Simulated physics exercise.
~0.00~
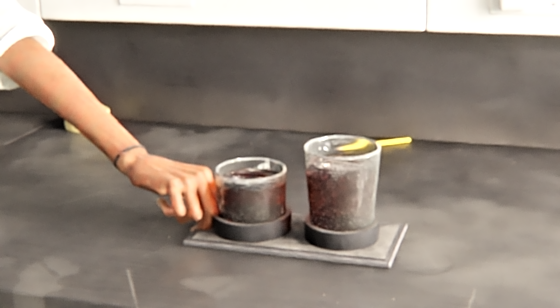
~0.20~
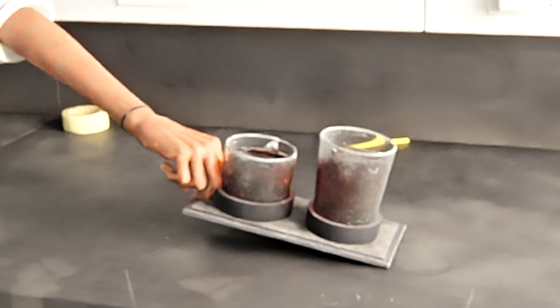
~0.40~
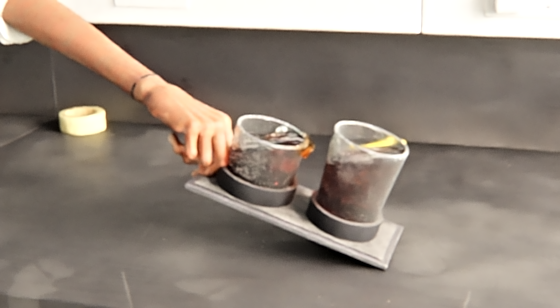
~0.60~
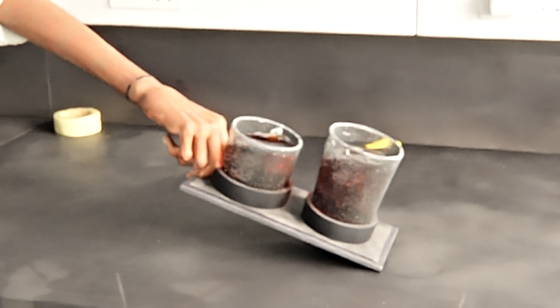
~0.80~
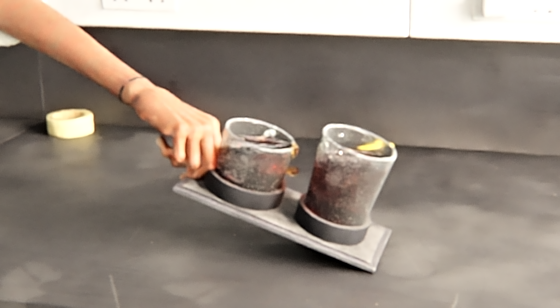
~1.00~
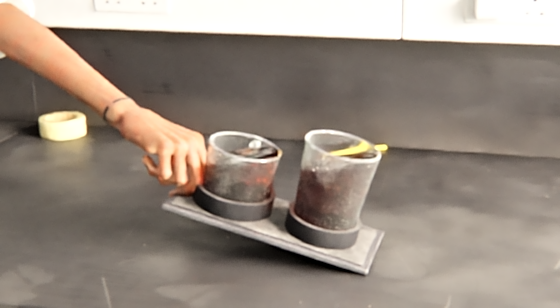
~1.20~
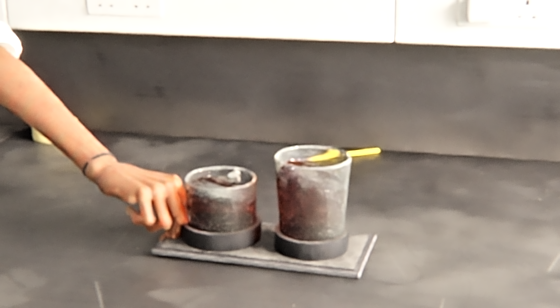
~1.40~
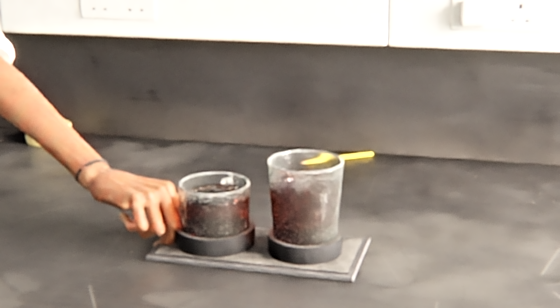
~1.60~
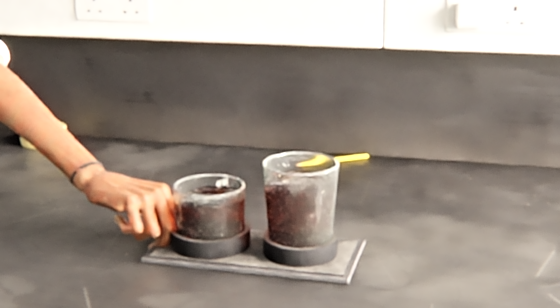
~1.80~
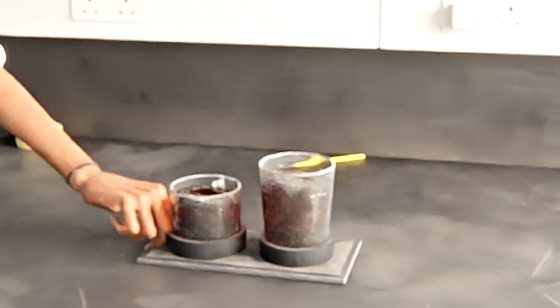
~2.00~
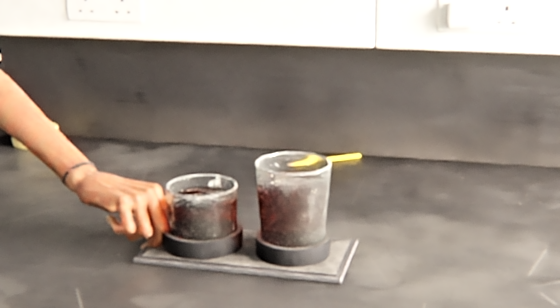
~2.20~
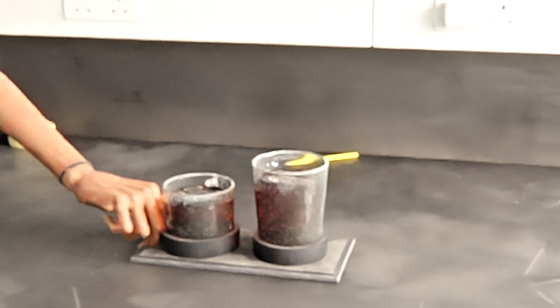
Tray with two cups of dark tea tilting as a hand lifts its left end, the shorter spilling some, then lowering flat.
